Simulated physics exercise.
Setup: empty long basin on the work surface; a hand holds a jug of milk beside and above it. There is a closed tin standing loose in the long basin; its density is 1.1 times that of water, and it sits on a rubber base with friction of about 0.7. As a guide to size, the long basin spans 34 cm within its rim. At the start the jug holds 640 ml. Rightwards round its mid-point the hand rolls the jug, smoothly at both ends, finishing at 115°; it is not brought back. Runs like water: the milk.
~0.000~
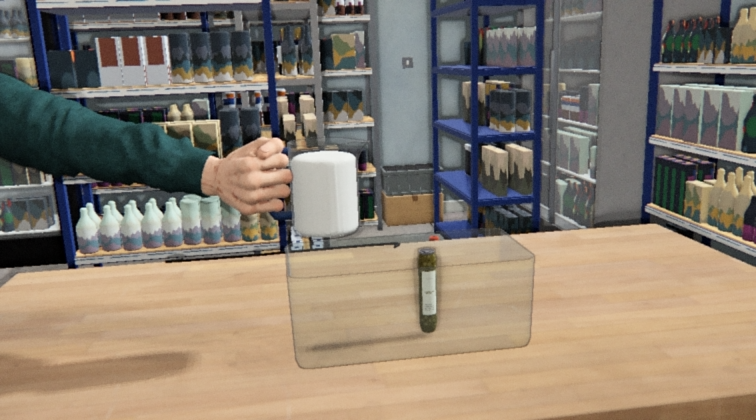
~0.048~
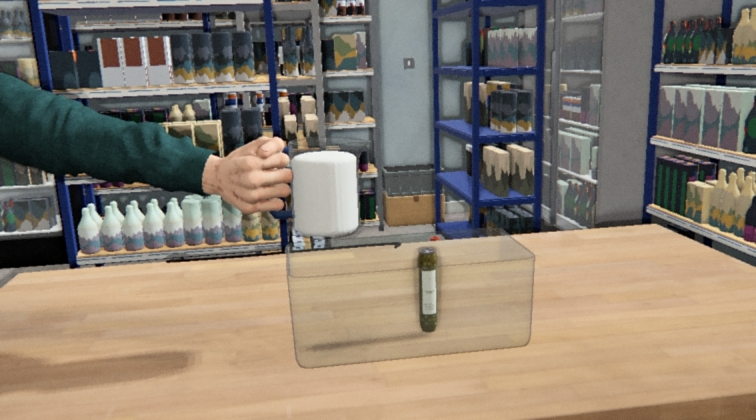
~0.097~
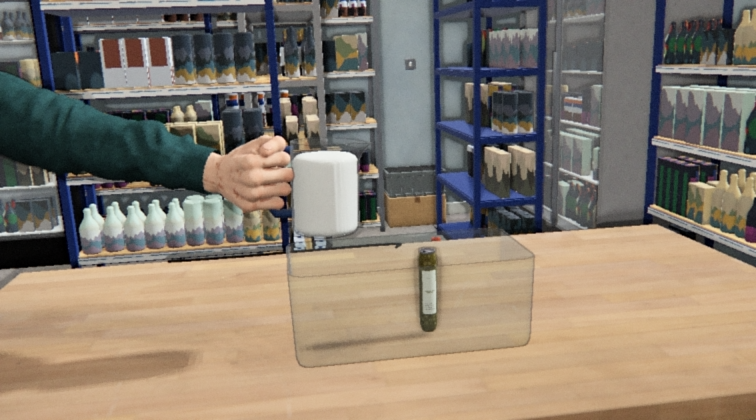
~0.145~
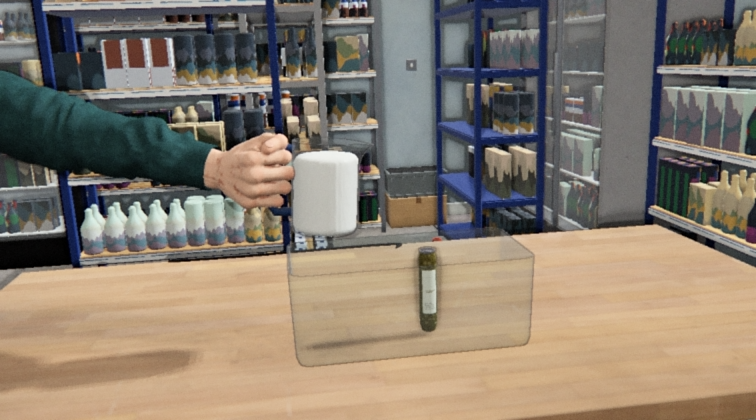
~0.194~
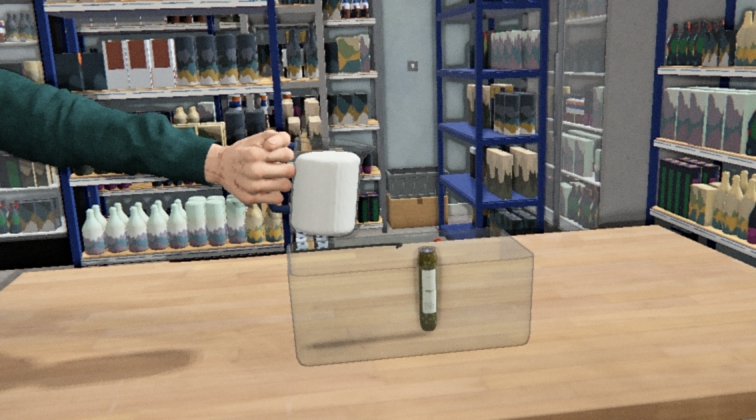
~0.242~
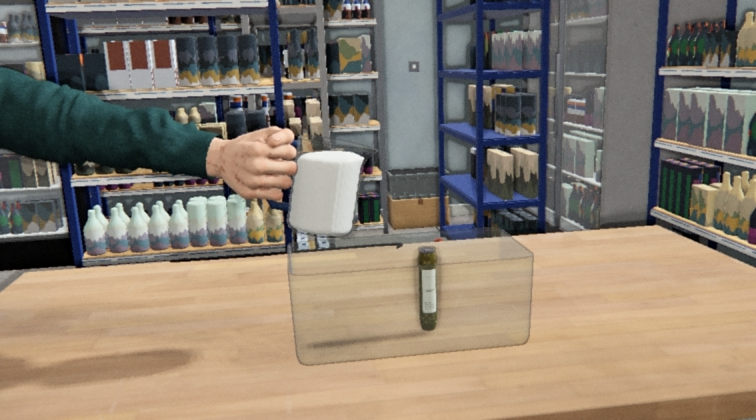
The video shows a hand in a green sleeve holding a white jug above a clear, long basin with a narrow upright container inside, on a wooden surface before stocked shelves; the hand gradually tilts the jug slightly to the right.
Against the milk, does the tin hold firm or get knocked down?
It gets knocked down.
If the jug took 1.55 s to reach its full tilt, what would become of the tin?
After the tilt, the tin has tipped over.
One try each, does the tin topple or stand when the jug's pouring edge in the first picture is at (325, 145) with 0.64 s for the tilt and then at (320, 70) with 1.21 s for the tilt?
Try 1: Still standing; try 2: Still standing.
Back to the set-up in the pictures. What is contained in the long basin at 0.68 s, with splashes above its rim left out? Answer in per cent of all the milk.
I'd put it near 5 percent.
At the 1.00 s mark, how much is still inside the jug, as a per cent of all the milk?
Around 26 in a hundred.
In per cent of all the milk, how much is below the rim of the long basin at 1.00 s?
I'd put it at roughly 60 per cent.
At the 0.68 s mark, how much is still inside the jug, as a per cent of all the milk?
Around 84 percent.
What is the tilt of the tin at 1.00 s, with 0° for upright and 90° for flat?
The tilt comes to near 40°.
Then, 0.68 s in, the tilt is 69° and 84 per cent is still to pour; the tin stands where it began.
Then, 1.00 s in, the tilt is 107° and 27 per cent is still to pour; the tin leans 42°.
Then, 1.34 s in, the tilt is 115° and 1 per cent is still to pour; the tin lies on its side.
Then, 1.71 s in, the tilt is 115° and 0 per cent is still to pour; the tin lies on its side.
Finally, the tin lies on its side.
